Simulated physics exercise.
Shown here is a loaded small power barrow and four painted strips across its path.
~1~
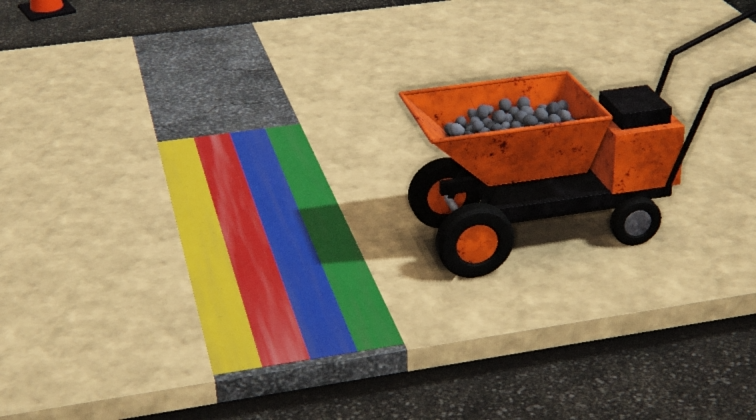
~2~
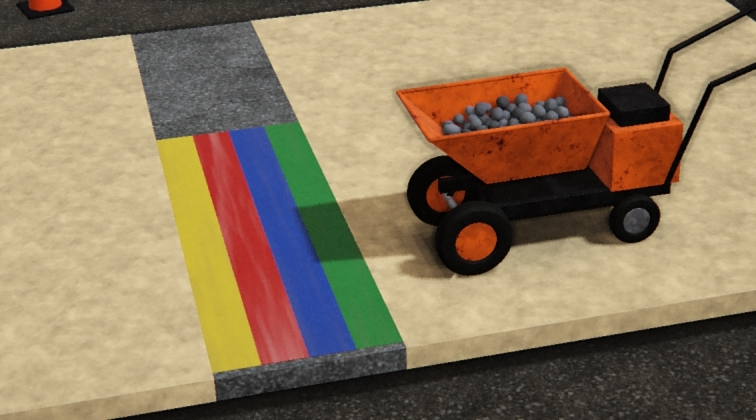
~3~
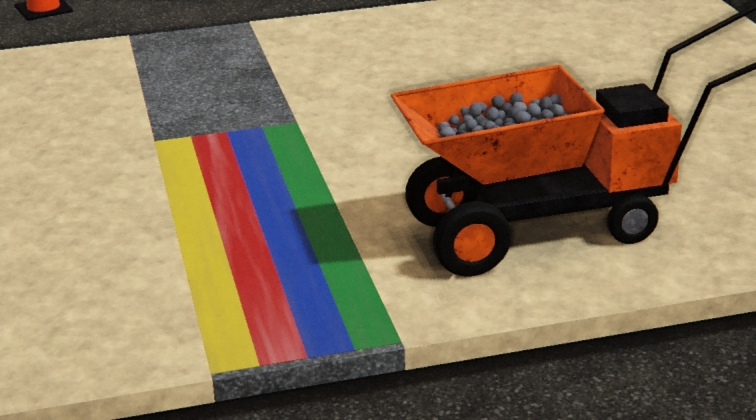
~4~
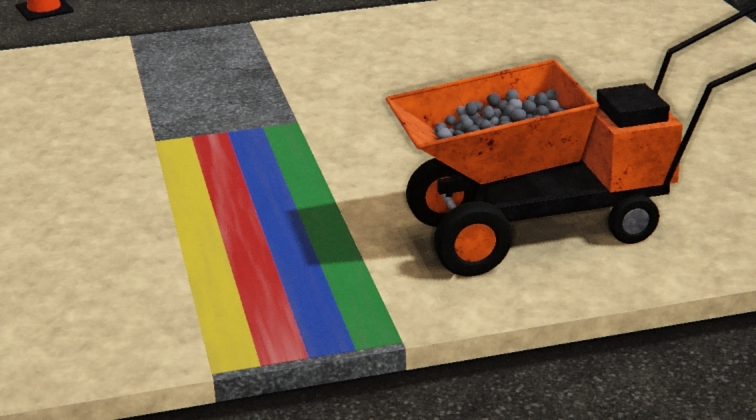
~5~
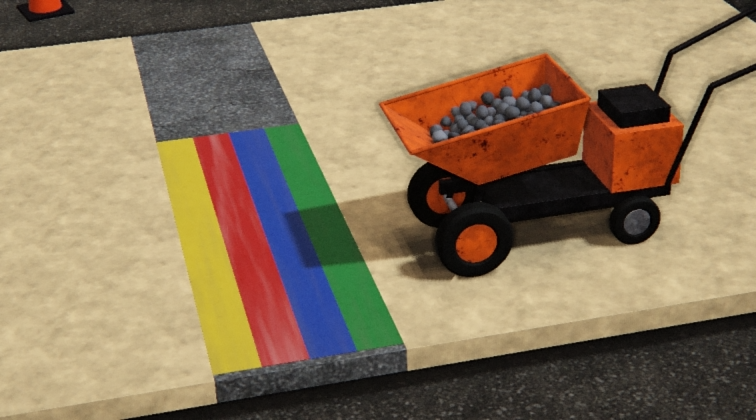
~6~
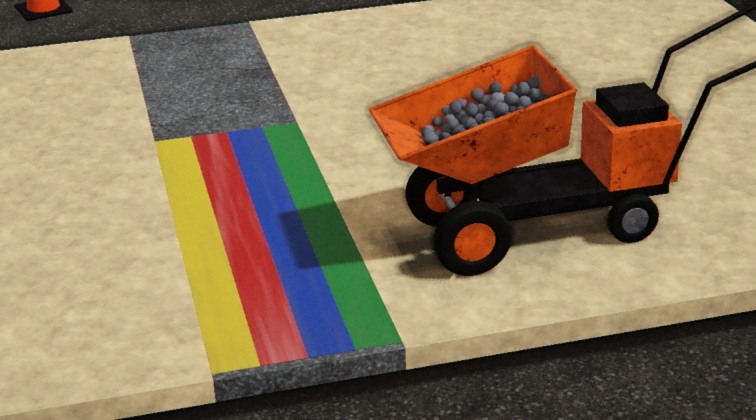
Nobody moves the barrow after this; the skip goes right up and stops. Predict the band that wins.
The blue one.
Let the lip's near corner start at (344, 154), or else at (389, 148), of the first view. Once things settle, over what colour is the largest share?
Result, place 1: Yellow; place 2: The red strip.
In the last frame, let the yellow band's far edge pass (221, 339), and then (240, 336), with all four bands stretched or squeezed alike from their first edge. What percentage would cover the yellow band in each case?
Near 10 and then 10 in a hundred.
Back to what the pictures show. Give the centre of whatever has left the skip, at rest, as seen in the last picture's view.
Around (289, 266).
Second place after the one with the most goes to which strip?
That red strip.
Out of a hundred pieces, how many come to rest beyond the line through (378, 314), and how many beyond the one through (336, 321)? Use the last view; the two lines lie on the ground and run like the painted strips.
Result, first then second: 70 %, 60 %.
Soon after the last picture, skip tipped steeply; all in the skip.
A little later, skip tipped right over; about two thirds in the skip; a small part over the green strip; about a quarter over the blue strip; a stray few over the red strip; a stray few falling.
Later still, skip tipped right over; about a quarter in the skip; a small part over the green strip; about a third over the blue strip; about a quarter over the red strip; a small part over the yellow strip; a stray few off the paint.
At rest, skip tipped right over; about a quarter in the skip; a small part over the green strip; about a third over the blue strip; about a quarter over the red strip; a small part over the yellow strip; a stray few off the paint.
